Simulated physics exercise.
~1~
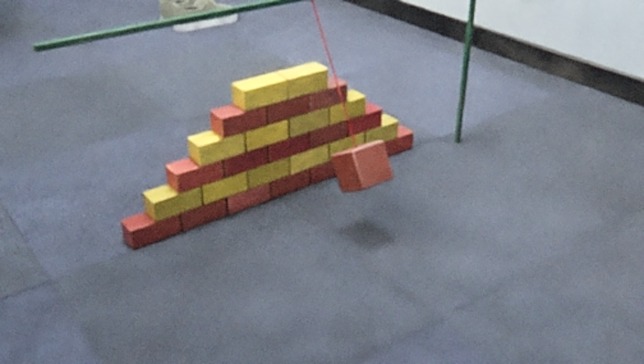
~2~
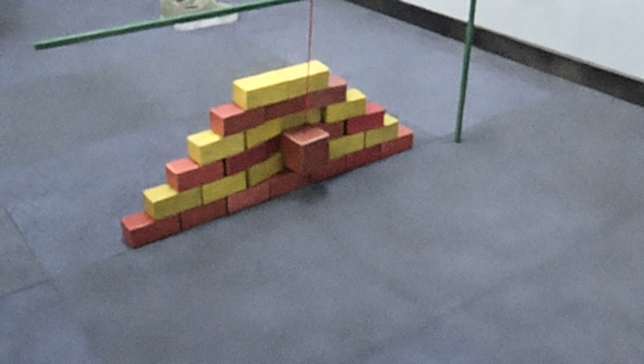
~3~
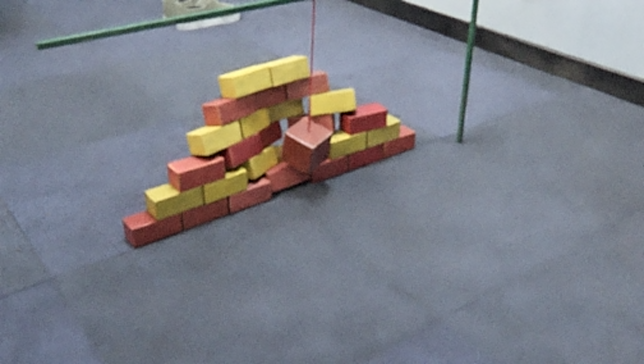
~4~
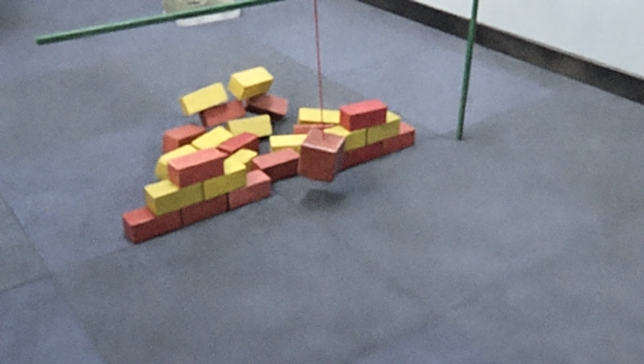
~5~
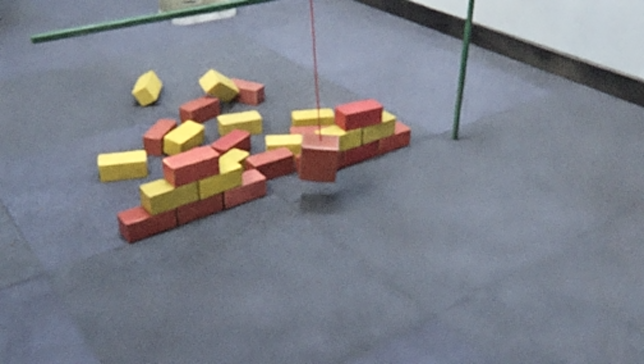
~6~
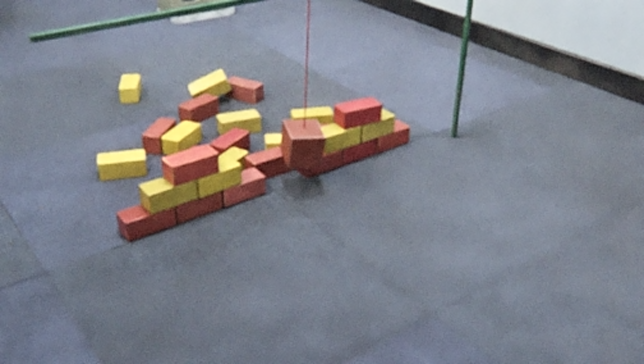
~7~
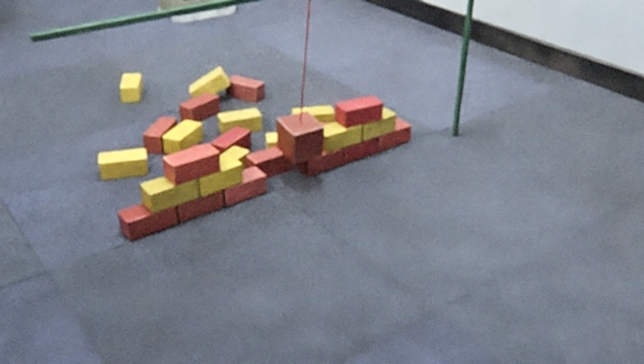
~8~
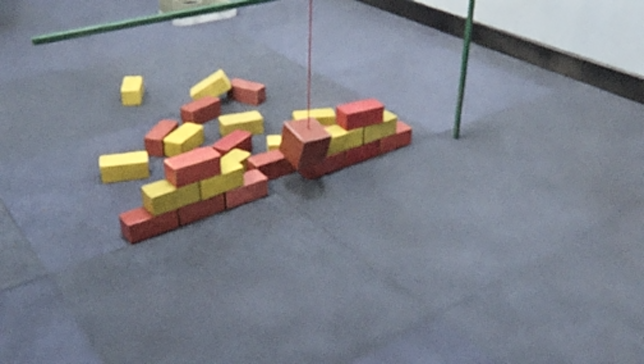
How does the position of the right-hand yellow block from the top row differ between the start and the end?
At the start it sits on the very top of the wall, and at the end it lies on the floor behind the wall, farther to the left.
A reddish block on a thin red string hangs from a green pole in front of a stepped wall of red and yellow blocks, seen from slightly above on a grey-blue floor. It swings in from the right and strikes the middle of the wall. The upper rows shift left, tilt and break apart, and blocks tumble down behind the wall and to the left. The hanging block drifts back a little, then swings gently into the gap. At the end, low stepped parts stand on both sides, with more than half of the yellow blocks down.
